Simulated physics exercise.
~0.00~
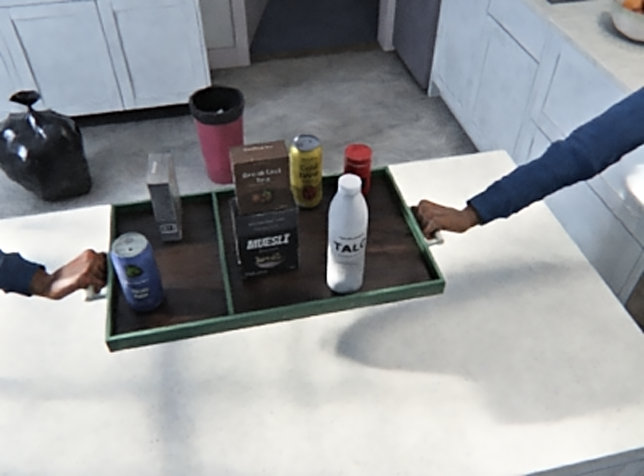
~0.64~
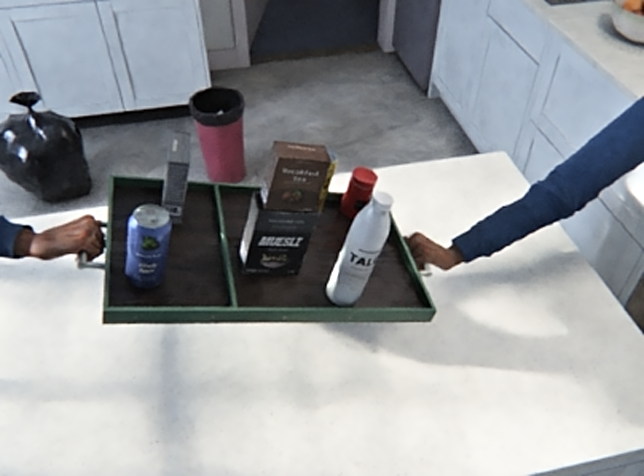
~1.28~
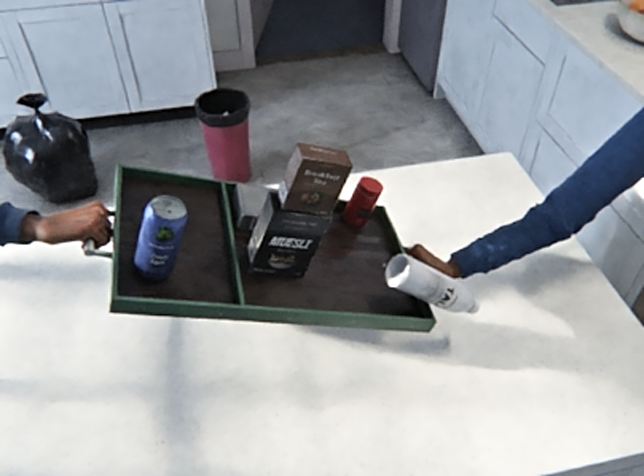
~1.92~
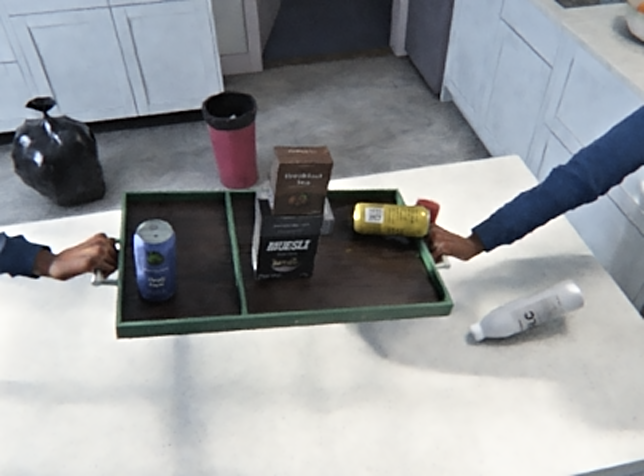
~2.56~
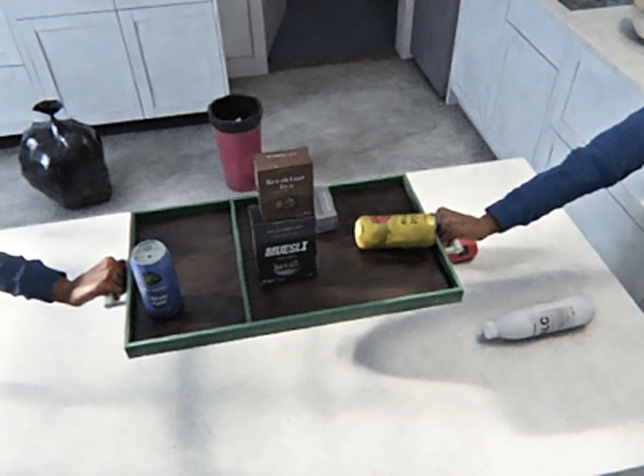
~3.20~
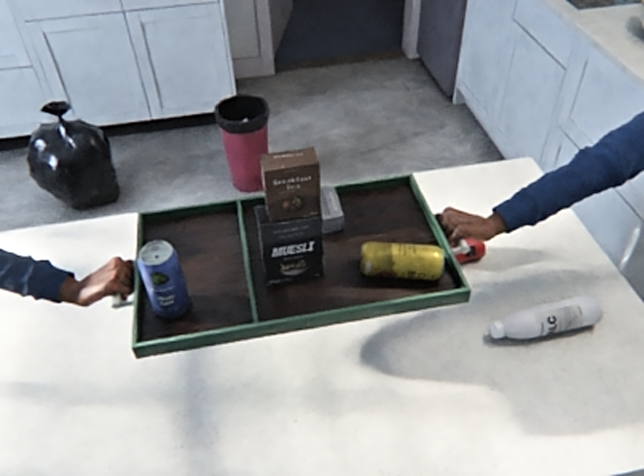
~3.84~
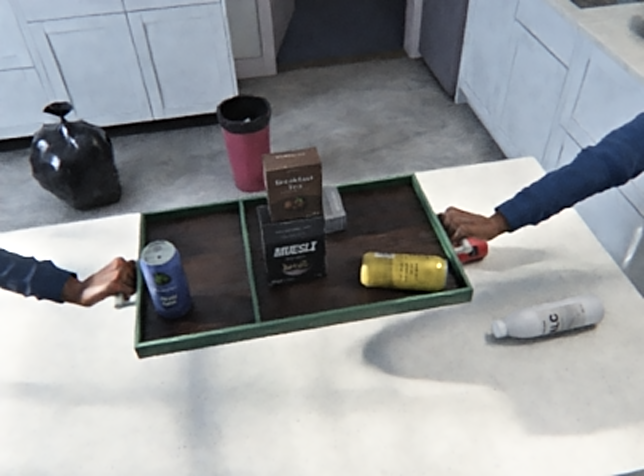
A white bottle and red jar fall off a hand-tilted tray as a yellow can topples.
